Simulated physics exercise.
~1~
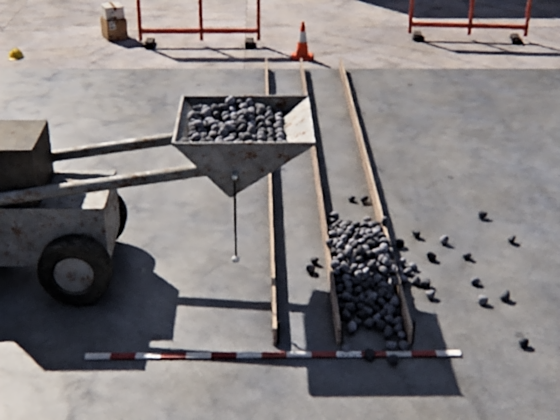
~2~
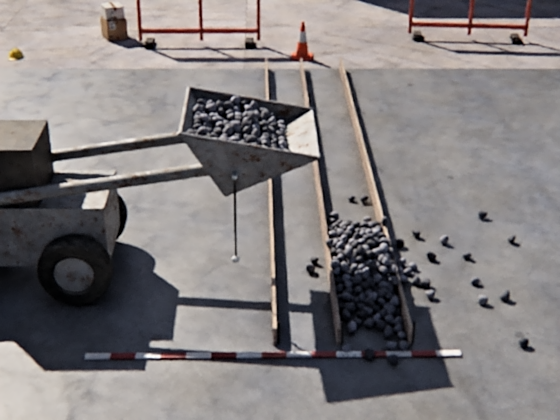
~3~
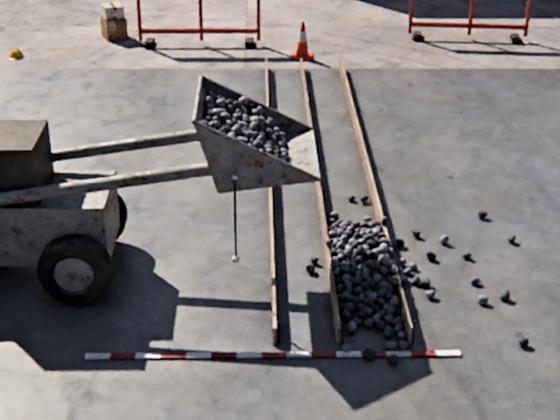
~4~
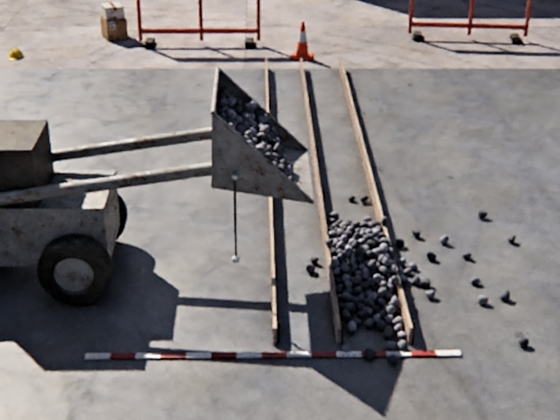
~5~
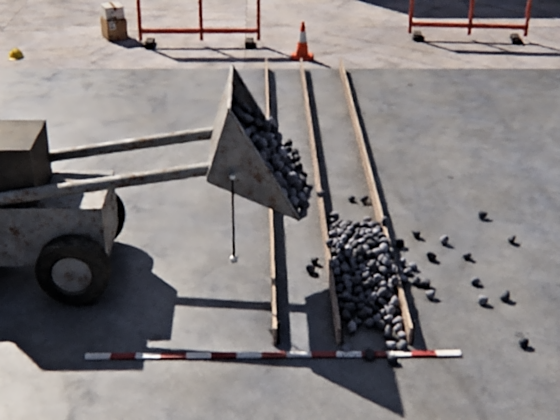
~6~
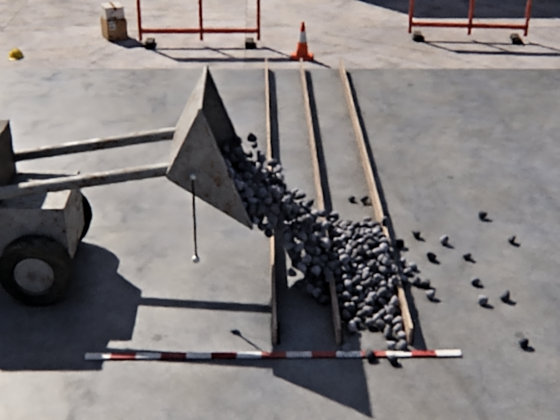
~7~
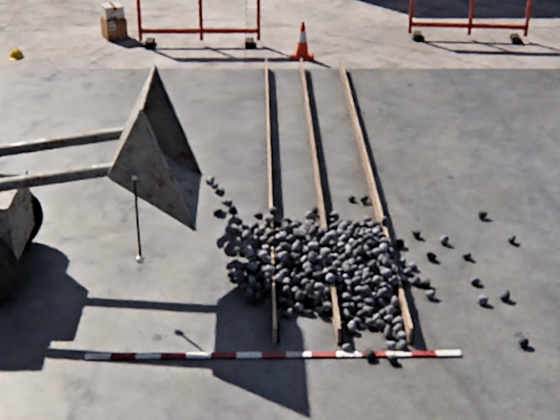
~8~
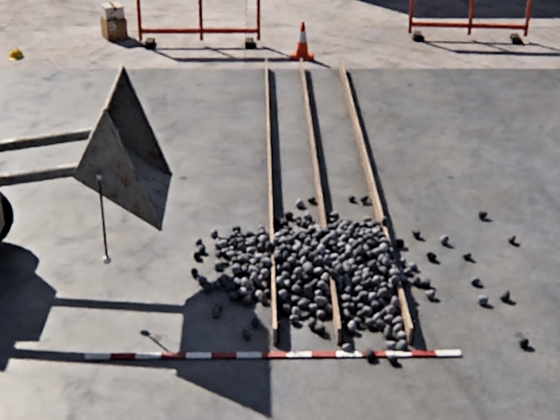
A loader's bucket of dark rounded stones tips forward and, as the machine backs away to the left, pours them across the boards beside an earlier heap, leaving one broad pile over both bays and the floor to their left, the bucket empty and still tilted.
